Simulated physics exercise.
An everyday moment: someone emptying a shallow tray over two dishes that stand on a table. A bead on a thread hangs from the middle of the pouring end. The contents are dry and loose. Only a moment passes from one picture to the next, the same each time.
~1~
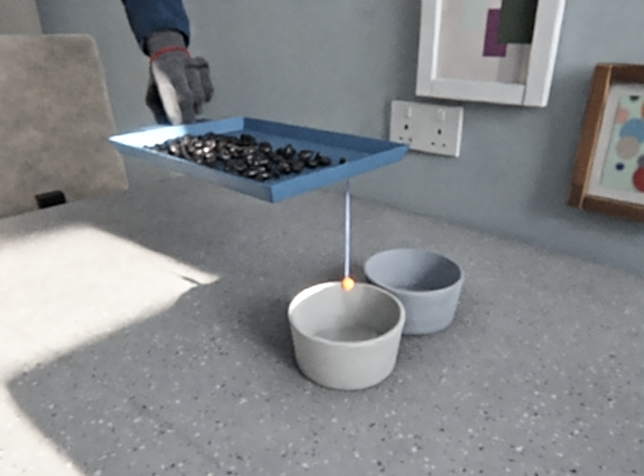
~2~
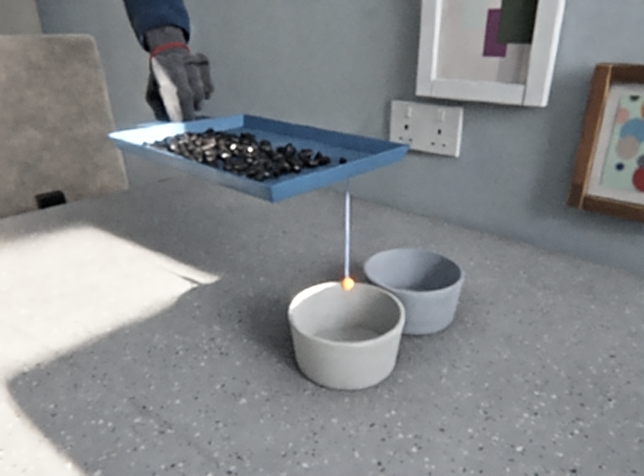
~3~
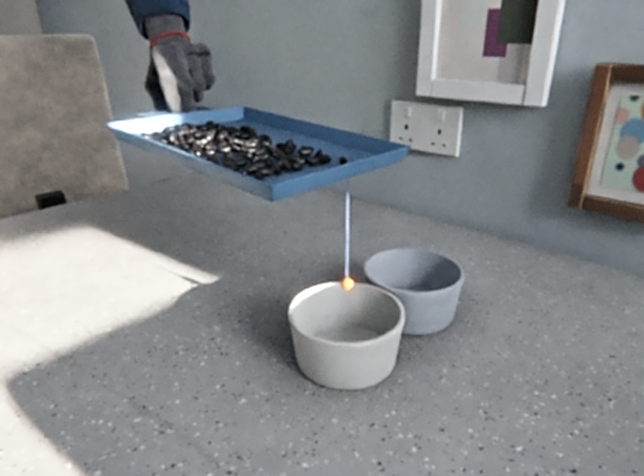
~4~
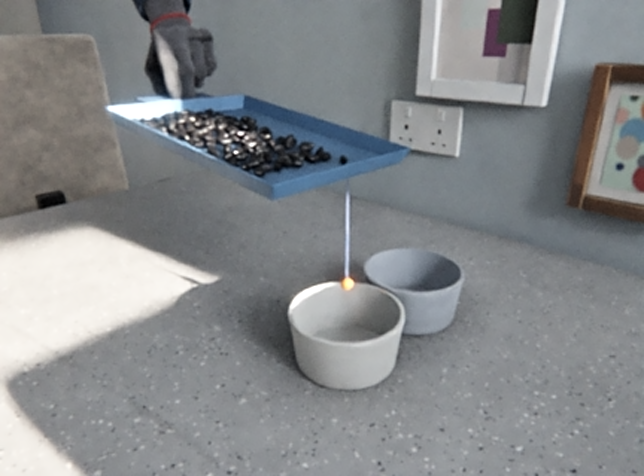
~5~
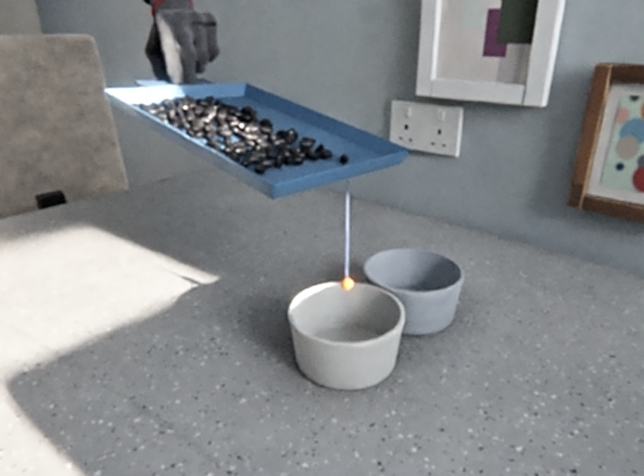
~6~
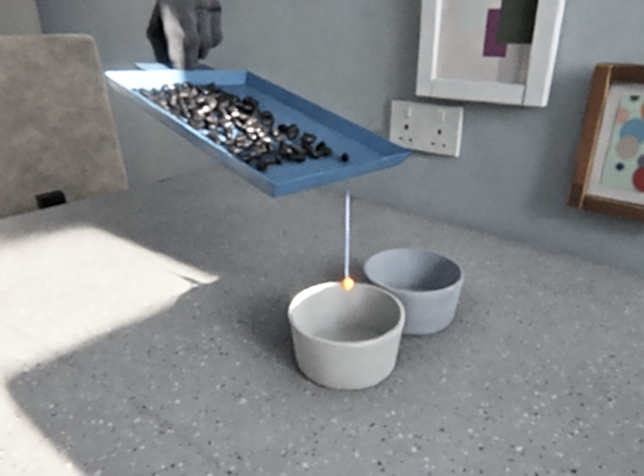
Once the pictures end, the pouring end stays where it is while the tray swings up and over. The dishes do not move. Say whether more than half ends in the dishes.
The two hold over half of the load.
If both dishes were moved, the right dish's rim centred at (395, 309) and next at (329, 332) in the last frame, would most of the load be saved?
First most of it, then under half.
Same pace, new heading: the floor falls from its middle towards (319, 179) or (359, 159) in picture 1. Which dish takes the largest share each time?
At the first place the left-hand dish, at the second the right-hand dish.
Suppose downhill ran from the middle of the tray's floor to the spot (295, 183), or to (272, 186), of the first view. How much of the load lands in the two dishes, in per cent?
In turn 30 and 20 in a hundred.
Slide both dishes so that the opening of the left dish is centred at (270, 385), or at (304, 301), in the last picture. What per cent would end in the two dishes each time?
The first gives 40 %, the second 10 %.
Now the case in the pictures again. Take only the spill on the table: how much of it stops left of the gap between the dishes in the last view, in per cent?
Close to 10 per cent.
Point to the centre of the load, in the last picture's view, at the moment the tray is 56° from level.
At about (363, 161).
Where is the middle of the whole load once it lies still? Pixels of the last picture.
Near (395, 327).
Soon after the last picture, tray tipped steeply; most on the tray; a stray few in the right dish; about a quarter in the air.
A little later, tray tipped right over; about a quarter on the tray; about a quarter in the left dish; about a quarter in the right dish; about a quarter outside both; about a quarter in the air.
Later still, tray tipped past a quarter turn; about a third in the left dish; about a third in the right dish; about a quarter outside both.
At rest, tray tipped past a quarter turn; about a third in the left dish; about a third in the right dish; about a quarter outside both.
